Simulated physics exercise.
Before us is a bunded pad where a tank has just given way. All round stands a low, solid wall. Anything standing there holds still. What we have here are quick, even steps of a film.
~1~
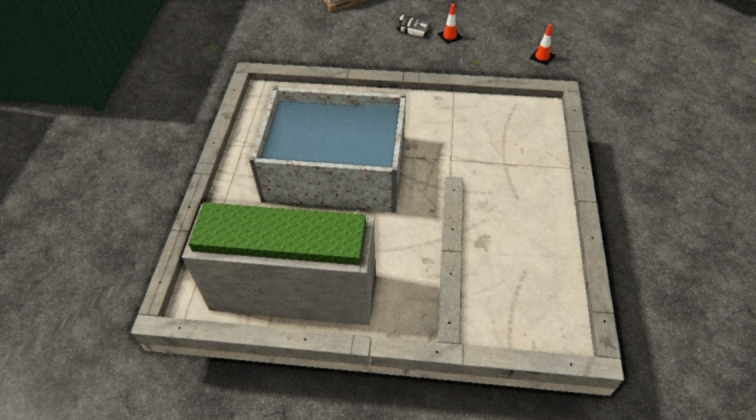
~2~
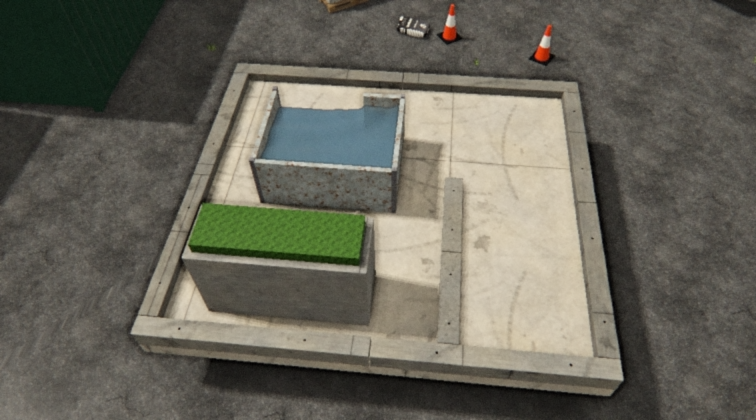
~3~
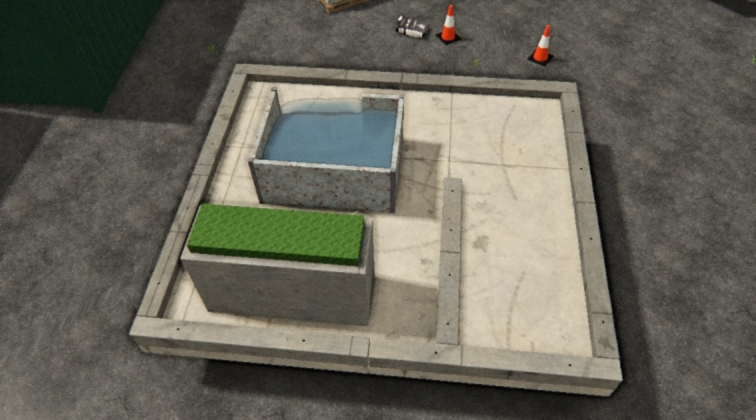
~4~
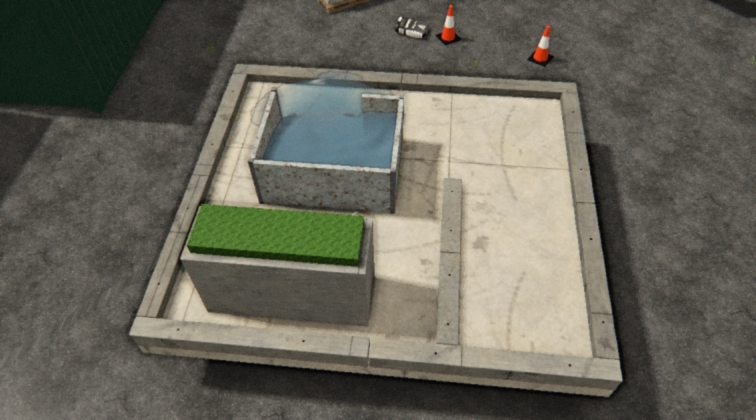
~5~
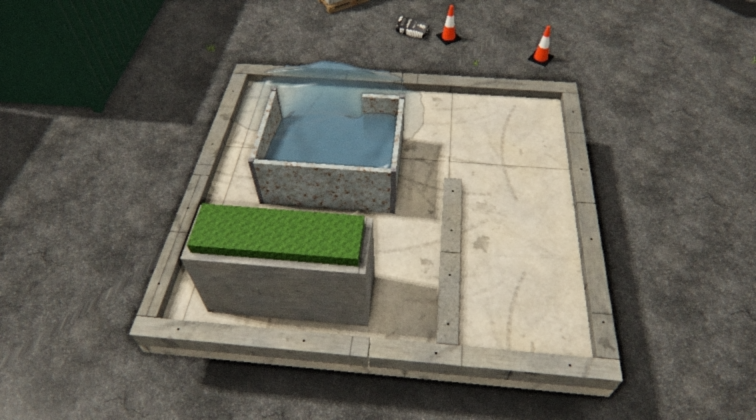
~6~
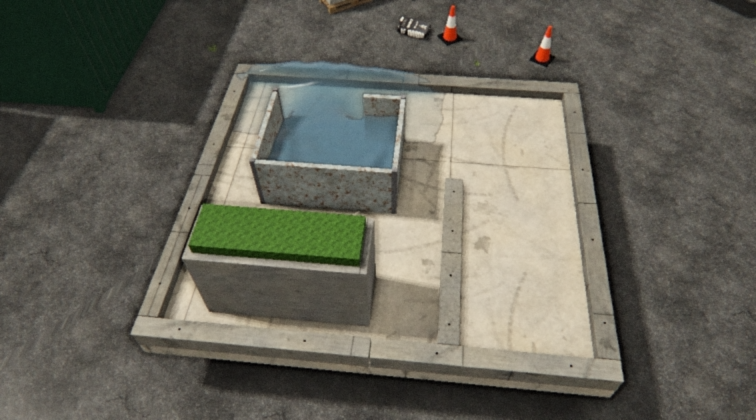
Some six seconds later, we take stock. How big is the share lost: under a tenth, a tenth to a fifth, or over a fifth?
Bottom line, the loss runs higher than a fifth.
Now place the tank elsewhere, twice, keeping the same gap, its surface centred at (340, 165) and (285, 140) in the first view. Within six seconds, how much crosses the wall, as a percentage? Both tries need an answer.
About 30 and 40 per cent.
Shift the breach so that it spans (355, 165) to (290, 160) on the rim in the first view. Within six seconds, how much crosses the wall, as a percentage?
Roughly 8 %.
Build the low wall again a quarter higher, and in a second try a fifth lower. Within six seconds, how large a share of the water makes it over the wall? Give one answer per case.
The first case gives 32%, the second gives 48%.
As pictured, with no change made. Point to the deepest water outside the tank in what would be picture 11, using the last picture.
Around (249, 88).
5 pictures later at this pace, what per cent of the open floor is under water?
My estimate is near 20 per cent.
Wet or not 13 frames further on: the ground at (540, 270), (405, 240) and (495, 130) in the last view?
Taking them in the order asked, they are unflooded, unflooded and waterlogged.
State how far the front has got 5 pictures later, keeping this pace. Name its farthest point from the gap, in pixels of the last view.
I would point to (561, 107).
A moment on, water covers 20 % of the floor; the low wall has let 11 % over.
Next, water covers 20 % of the floor; the low wall has let 20 % over.
Then, water covers 40 % of the floor; the low wall has let 36 % over.
Later, water covers 55 % of the floor; the low wall has let 39 % over.
In the end, water covers 70 % of the floor; the low wall has let 40 % over.
